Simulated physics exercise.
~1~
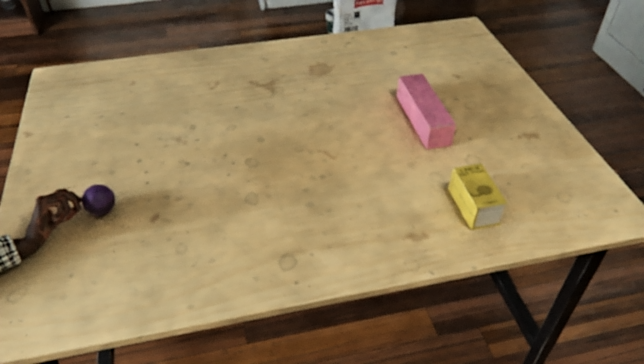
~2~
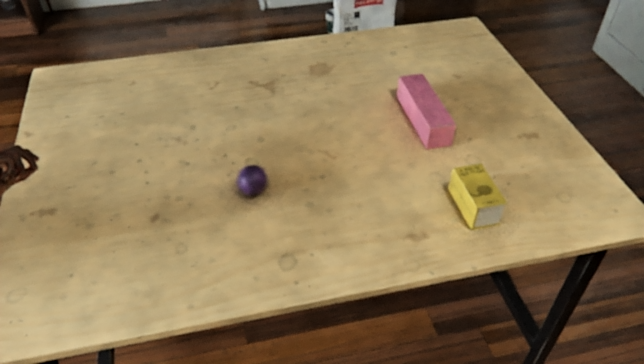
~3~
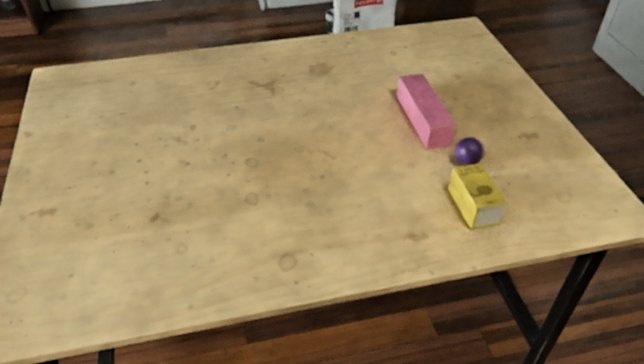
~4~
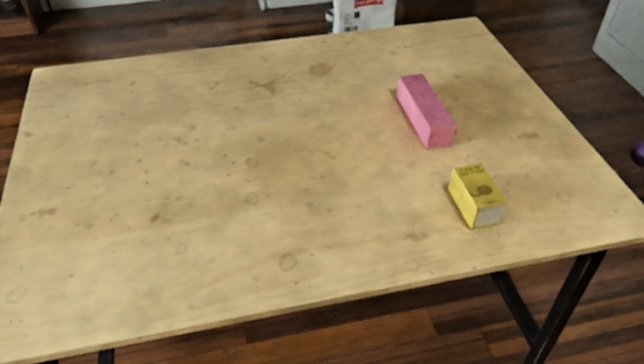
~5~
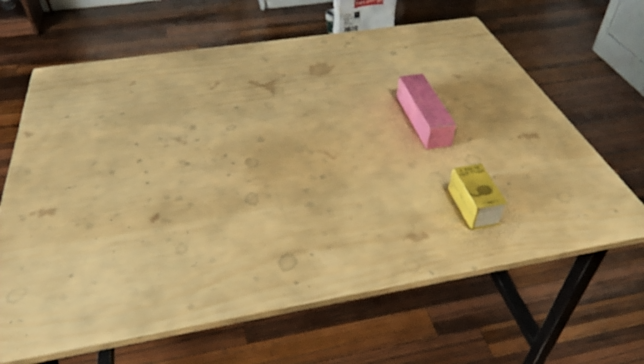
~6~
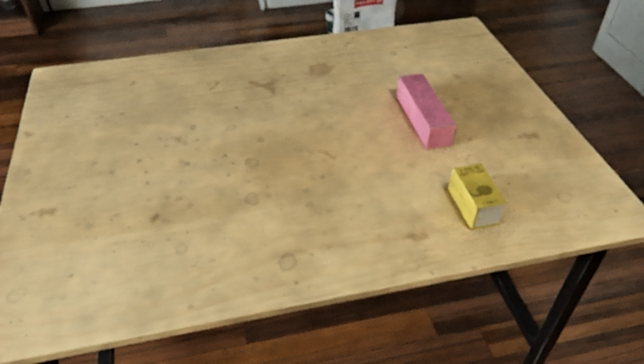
A purple ball rolls right from a hand, passes between two blocks, and leaves view.
